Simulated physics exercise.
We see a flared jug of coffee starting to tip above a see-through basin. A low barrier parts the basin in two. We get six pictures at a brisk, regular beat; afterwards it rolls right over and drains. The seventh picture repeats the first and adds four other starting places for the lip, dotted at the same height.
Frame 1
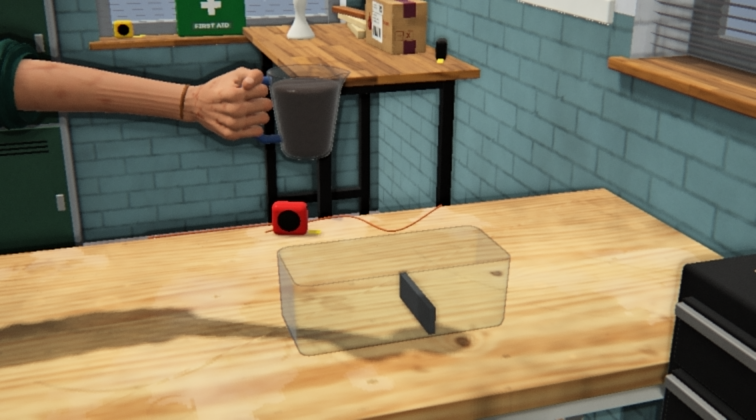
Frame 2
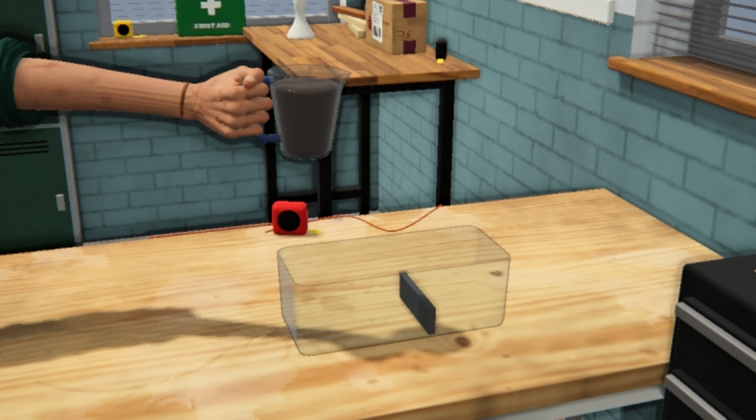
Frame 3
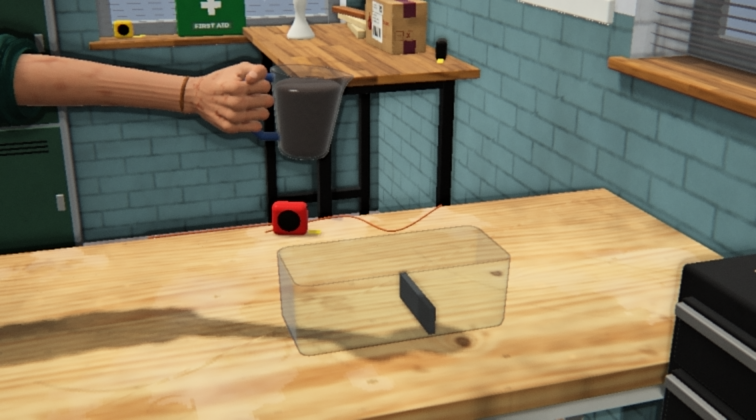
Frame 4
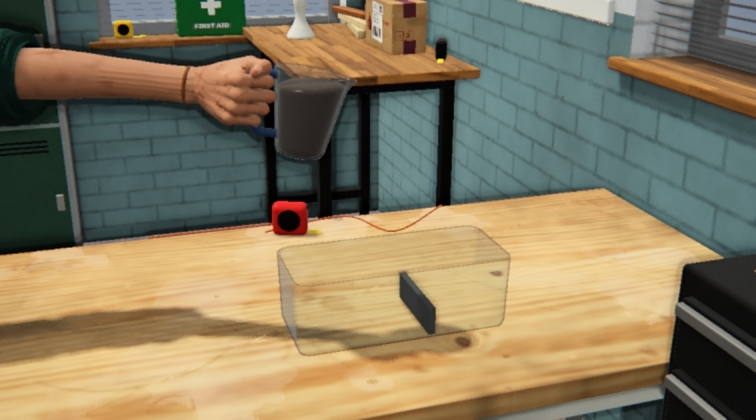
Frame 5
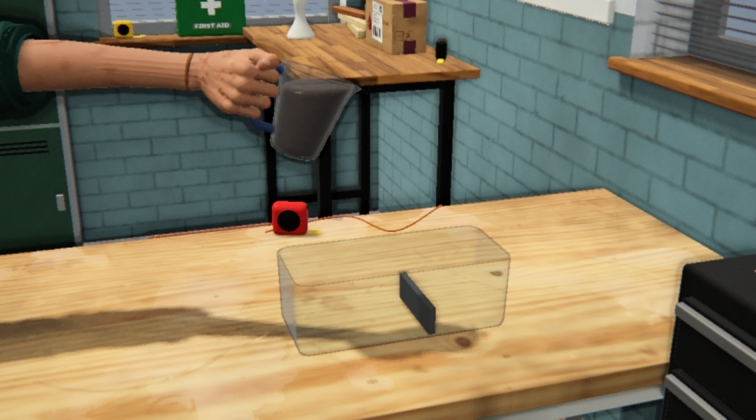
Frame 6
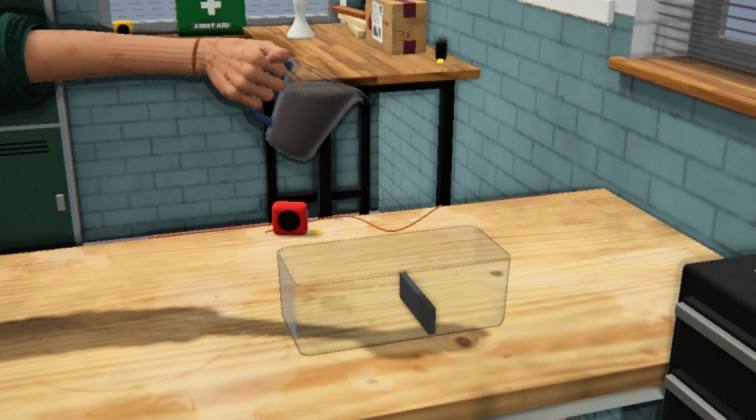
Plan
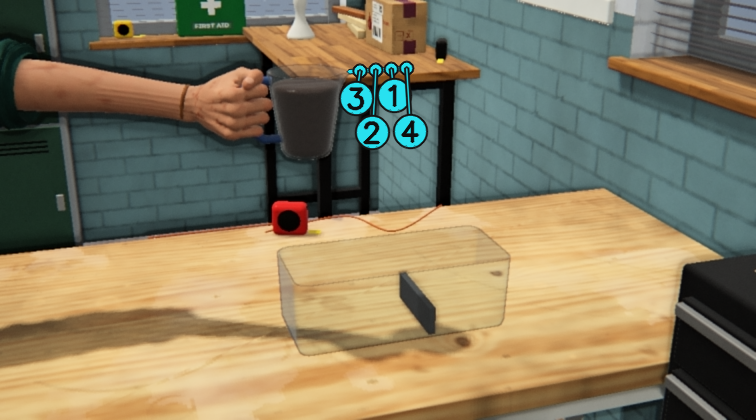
In a workshop with blue brick walls, a hand held a jug of coffee upright above a clear, divided basin on a wooden table, then gradually tilted it rightward until coffee just crossed the lip.
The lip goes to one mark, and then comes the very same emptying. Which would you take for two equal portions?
The answer is place 3.
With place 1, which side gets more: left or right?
The right side.
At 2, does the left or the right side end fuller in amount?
The right one.
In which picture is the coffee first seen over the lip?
In picture 6.
On the marked copy, 1 at (391, 69); 2 at (375, 70); 3 at (359, 71); 4 at (406, 68).
For place 1, about 8 % ends left of the wall and 89 % right of it; 3 % is lost outside.
For place 2, about 19 % ends left of the wall and 78 % right of it; 3 % is lost outside.
For place 3, about 47 % ends left of the wall and 50 % right of it; 3 % is lost outside.
For place 4, about 11 % ends left of the wall and 85 % right of it; 4 % is lost outside.
